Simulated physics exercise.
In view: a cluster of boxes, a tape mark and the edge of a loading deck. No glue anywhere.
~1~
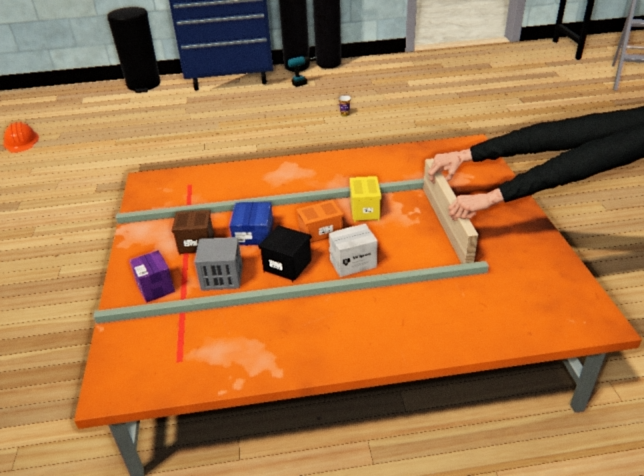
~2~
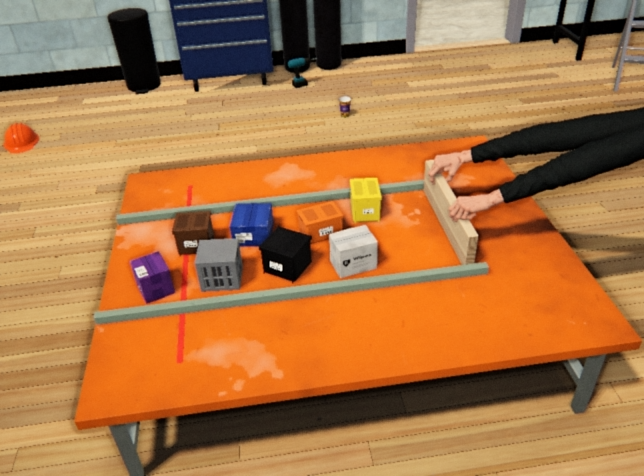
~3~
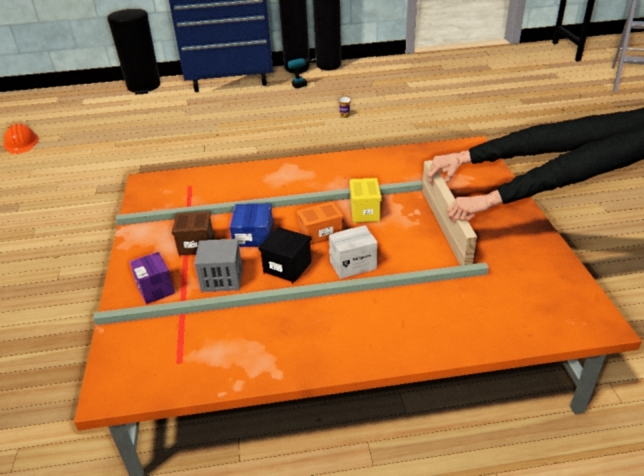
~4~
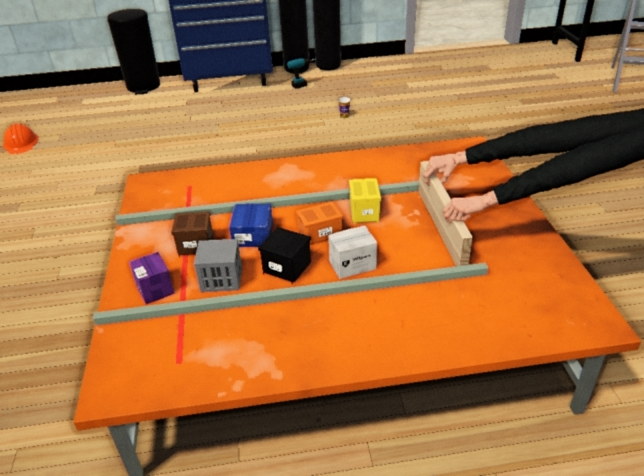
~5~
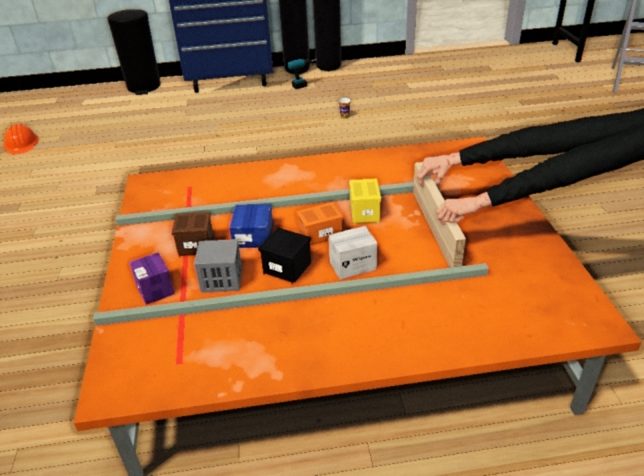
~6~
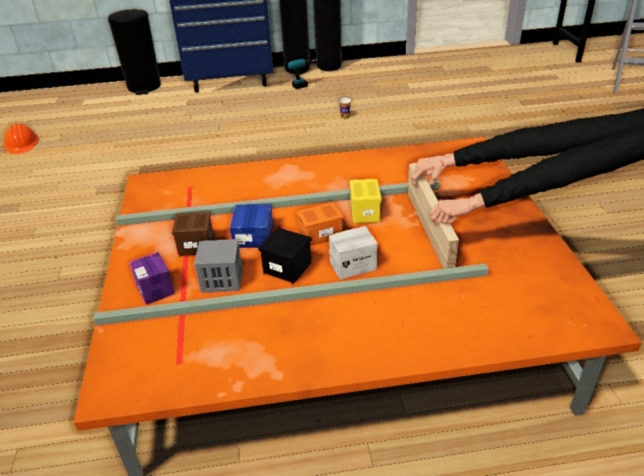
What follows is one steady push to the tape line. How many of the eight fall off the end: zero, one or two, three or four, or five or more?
As it turns out, the number that fall off is three or four.
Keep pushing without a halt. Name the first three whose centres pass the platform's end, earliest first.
In order: The purple parcel, the grey crate, the brown tote.
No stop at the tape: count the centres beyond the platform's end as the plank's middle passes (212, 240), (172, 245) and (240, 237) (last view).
Place by place, 1, 3 and 0.
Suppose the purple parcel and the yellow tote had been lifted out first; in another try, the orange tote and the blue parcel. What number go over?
2 in the first case, 2 in the second.
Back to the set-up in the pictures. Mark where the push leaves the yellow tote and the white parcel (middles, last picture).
The yellow tote at (171, 222), the white parcel at (161, 274).
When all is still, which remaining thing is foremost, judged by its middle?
It is the black tote.
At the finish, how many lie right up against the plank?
In contact: 3.
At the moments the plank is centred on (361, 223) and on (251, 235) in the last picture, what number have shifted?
The counts are 3 and 8.
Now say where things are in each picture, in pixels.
The first frame shows purple parcel (153, 276); brown tote (194, 232); grey crate (219, 264); plank (448, 210); tape (186, 257).
The second frame shows brown tote (194, 234); yellow tote (365, 201).
The third frame shows grey crate (219, 265); white parcel (353, 252).
The fourth frame shows purple parcel (152, 278); orange tote (320, 224).
The fifth frame shows brown tote (194, 235); plank (436, 213).
The sixth frame shows purple parcel (152, 278); brown tote (194, 235); grey crate (219, 266); plank (430, 214); tape (186, 259).
Early on, none off yet; purple parcel at rest near (152, 278); brown tote at rest near (194, 235); grey crate at rest near (219, 266).
A while later, none off yet; purple parcel travelled a little near (137, 279); brown tote travelled a little near (184, 237); grey crate travelled about its own width near (172, 273).
Finally, the number that fall off is three or four; lost, grey crate, brown tote and purple parcel.
